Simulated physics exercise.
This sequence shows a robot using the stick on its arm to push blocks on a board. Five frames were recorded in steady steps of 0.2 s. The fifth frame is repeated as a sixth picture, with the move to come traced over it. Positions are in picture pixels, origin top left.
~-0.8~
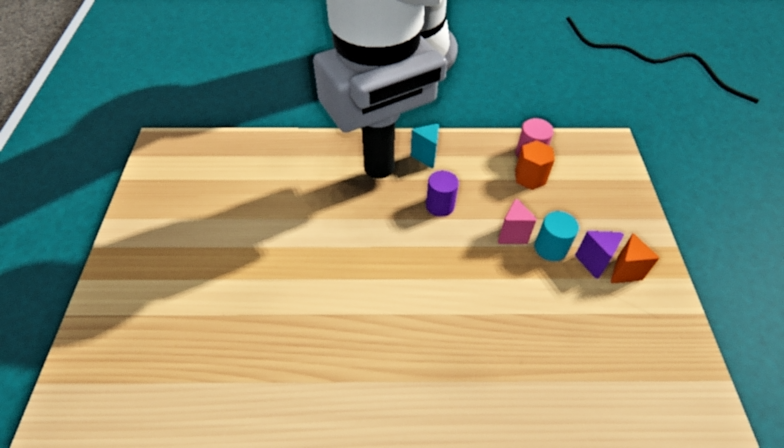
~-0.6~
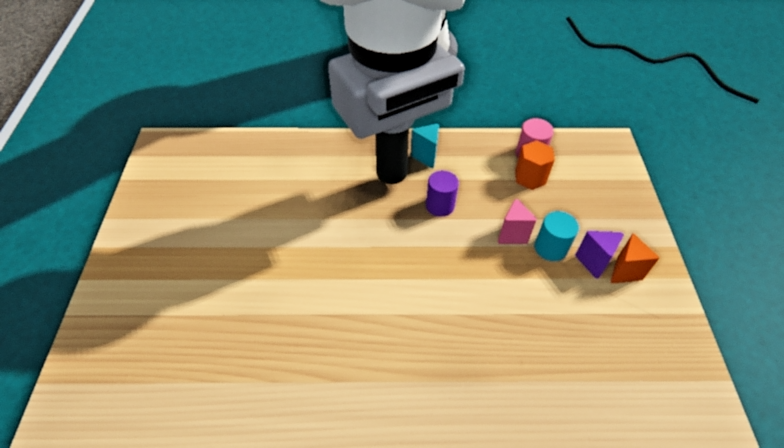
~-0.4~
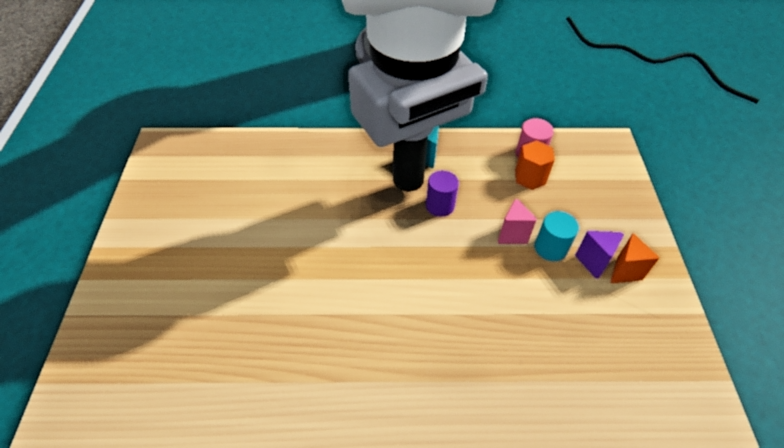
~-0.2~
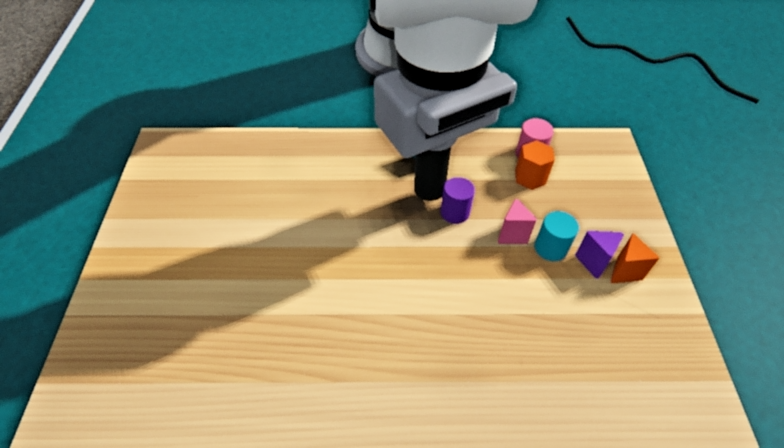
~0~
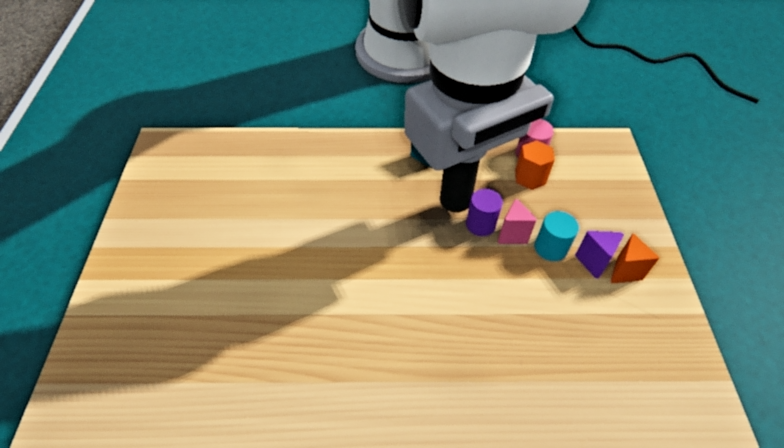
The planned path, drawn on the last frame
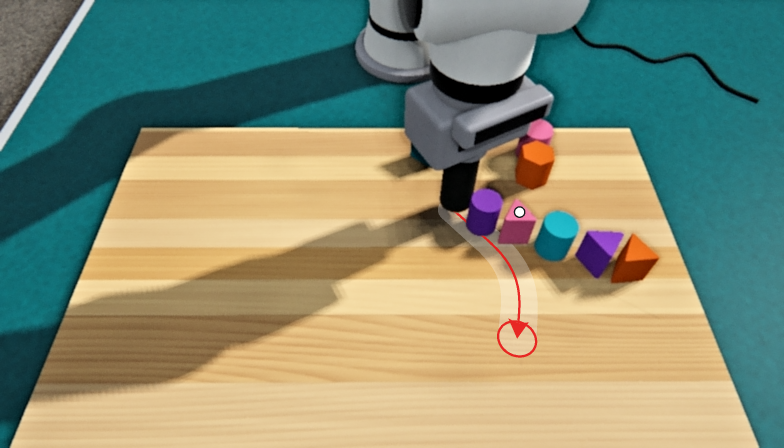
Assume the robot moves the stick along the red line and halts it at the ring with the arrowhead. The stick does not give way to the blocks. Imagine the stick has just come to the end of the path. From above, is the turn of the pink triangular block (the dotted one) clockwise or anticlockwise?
Looking down, it rotates anti-clockwise.
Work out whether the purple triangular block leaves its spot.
It shifts.
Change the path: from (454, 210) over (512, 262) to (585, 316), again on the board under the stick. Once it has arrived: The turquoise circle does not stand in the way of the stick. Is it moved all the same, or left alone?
That block moves.
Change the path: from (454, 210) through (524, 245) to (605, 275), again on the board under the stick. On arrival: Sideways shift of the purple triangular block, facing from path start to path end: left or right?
Its shift is leftward.
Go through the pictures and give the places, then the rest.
Tip of the stick at (379, 168), middles of tops, purple circle at (443, 181), pink triangular block at (520, 212), turquoise circle at (562, 224), purple triangular block at (607, 240), in the first picture.
Stick at (392, 173), nothing pushed, in the second picture.
Stick at (408, 180), nothing pushed, in the third picture.
Stick at (430, 189), purple circle at (459, 188), in the fourth picture.
Stick at (455, 200), purple circle at (487, 200), pink triangular block at (520, 212), turquoise circle at (562, 224), purple triangular block at (607, 240), in the fifth picture.
The line goes from (454, 210) by way of (491, 243) and (518, 286) to (517, 339); the dot is on the pink triangular block.
The first path, step by step. One third of the way, stick at (495, 235); purple circle at (533, 230); pink triangular block at (558, 223), turned 65° anticlockwise; turquoise circle at (589, 225); purple triangular block at (626, 245).
Two thirds of the way, stick at (521, 277); purple circle at (557, 248); pink triangular block at (561, 222), turned 75° anticlockwise; turquoise circle at (590, 225); purple triangular block at (625, 245).
At the end, stick at (521, 330); purple circle at (557, 248); pink triangular block at (561, 222), turned 75° anticlockwise; turquoise circle at (590, 225); purple triangular block at (625, 245).
